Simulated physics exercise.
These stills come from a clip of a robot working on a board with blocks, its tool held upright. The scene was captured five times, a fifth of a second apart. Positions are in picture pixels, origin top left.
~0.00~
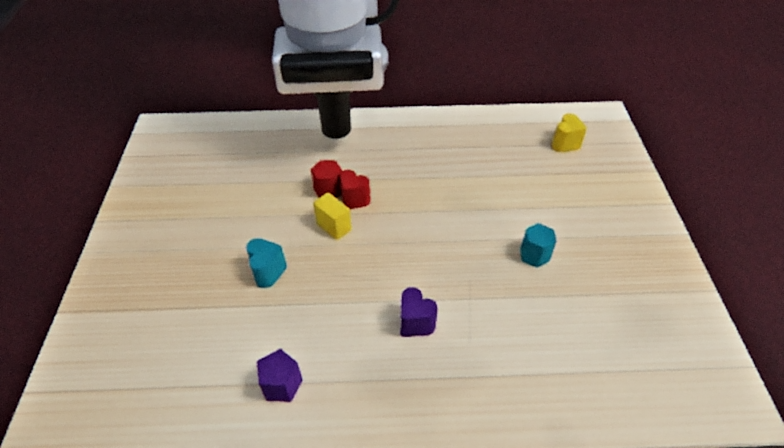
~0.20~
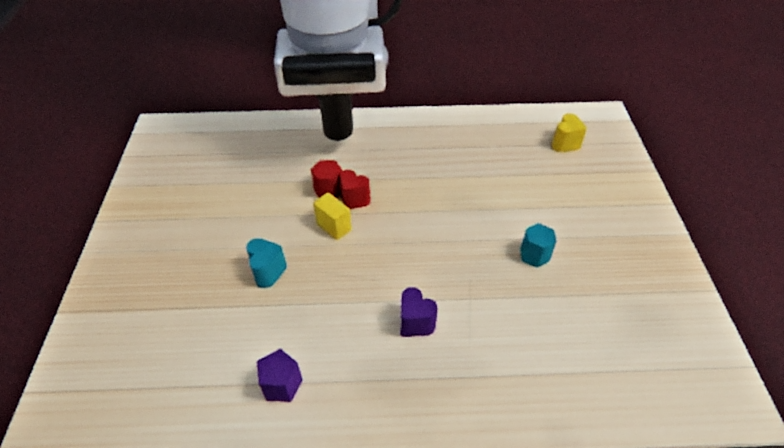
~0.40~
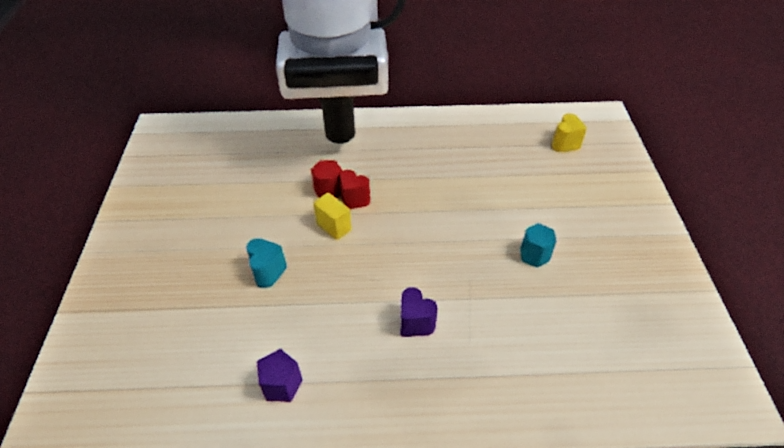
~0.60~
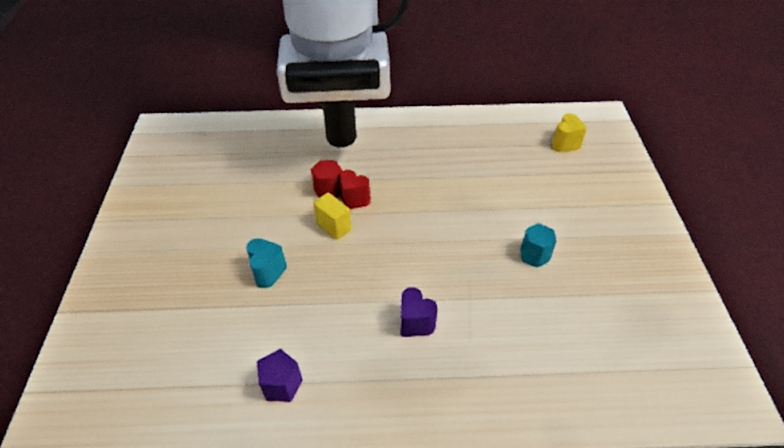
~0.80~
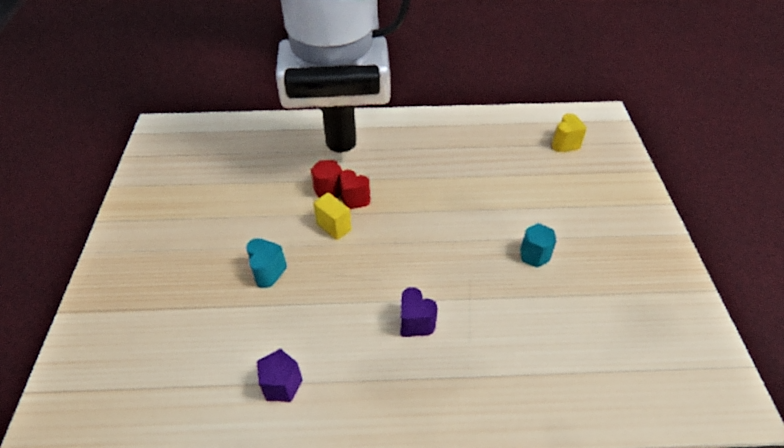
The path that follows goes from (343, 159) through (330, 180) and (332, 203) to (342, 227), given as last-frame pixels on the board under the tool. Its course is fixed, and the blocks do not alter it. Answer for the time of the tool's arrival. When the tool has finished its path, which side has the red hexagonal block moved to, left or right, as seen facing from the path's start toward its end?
Taking start-to-end as forward, the block's sideways shift goes to the right.
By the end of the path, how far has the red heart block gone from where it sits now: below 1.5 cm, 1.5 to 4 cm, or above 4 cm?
Ends 1.5 to 4 cm away.
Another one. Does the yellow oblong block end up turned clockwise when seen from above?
In short: No.
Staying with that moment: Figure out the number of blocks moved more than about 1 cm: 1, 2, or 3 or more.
There will be three or more blocks that move more than 1 cm.
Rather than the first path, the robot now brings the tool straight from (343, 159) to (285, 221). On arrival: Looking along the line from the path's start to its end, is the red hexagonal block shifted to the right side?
My answer is no.
The first path, step by step. One third of the way, tool at (328, 166); red hexagonal block at (321, 181).
Two thirds of the way, tool at (330, 189); red hexagonal block at (311, 204), turned 40° clockwise; yellow oblong block at (328, 219), turned 65° anticlockwise; red heart block at (362, 188), turned 45° anticlockwise.
At the end, tool at (341, 212); turquoise heart block unmoved; red hexagonal block at (307, 217), turned 85° clockwise; yellow oblong block at (326, 233), turned 75° anticlockwise; red heart block at (370, 196), turned 115° anticlockwise.
